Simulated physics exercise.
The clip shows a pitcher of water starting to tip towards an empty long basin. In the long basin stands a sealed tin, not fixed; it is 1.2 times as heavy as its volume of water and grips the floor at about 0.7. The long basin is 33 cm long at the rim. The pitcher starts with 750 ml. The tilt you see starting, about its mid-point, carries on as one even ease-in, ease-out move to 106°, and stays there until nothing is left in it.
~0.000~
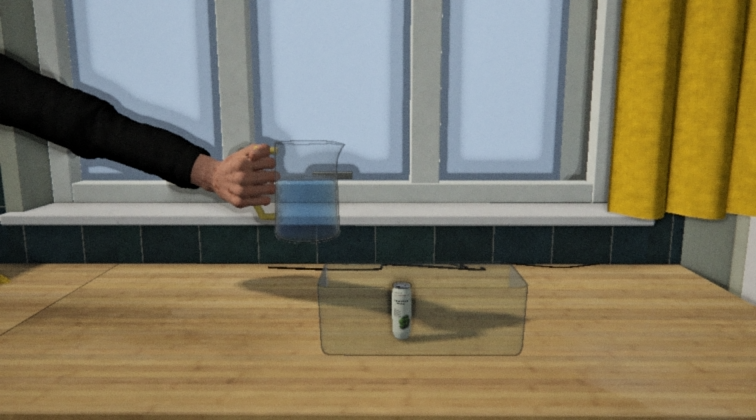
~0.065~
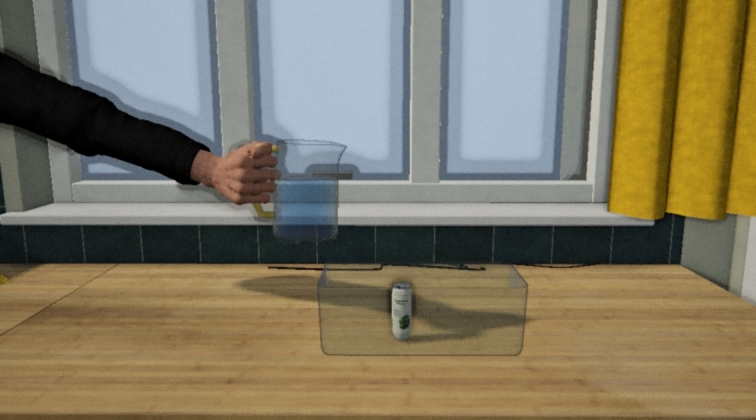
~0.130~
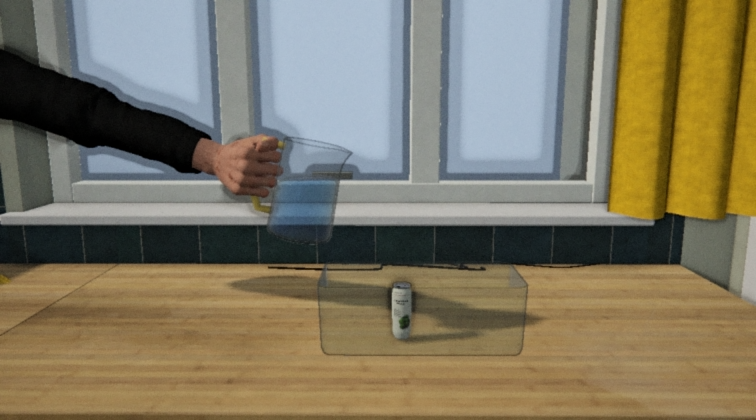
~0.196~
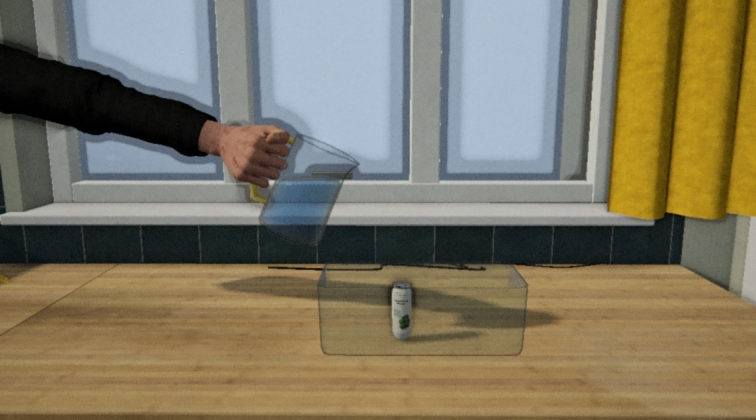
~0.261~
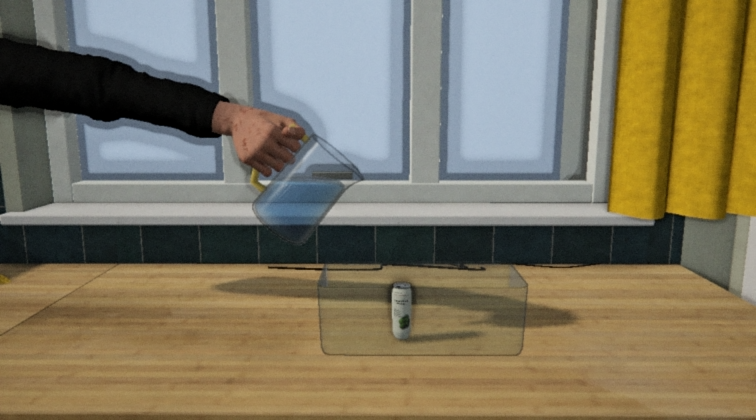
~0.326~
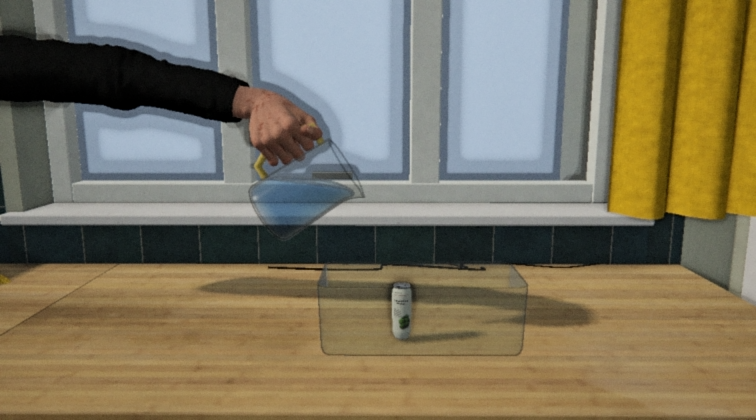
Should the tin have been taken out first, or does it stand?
It topples.
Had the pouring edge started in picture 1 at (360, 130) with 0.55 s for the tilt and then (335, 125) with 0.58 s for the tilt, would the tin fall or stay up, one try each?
First it remains upright; then it falls.
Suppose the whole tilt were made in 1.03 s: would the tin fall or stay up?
The tin goes over.
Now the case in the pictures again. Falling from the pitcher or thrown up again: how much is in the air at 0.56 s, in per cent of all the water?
About 22 per cent.
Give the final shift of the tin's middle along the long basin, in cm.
About 14.5 cm.
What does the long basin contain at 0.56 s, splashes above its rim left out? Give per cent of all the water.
About 9 per cent.
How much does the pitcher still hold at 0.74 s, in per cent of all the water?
About 26 per cent.
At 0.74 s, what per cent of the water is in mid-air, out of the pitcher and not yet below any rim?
About 20 per cent.
By 0.56 s the tilt is 104° and 70 per cent is still to pour; the tin stands where it began.
By 0.74 s the tilt is 106° and 27 per cent is still to pour; the tin stands 3 cm from where it began.
By 0.92 s the tilt is 106° and 9 per cent is still to pour; the tin leans 49°.
By 1.12 s the tilt is 106° and 2 per cent is still to pour; the tin lies on its side.
At rest the tin lies on its side.
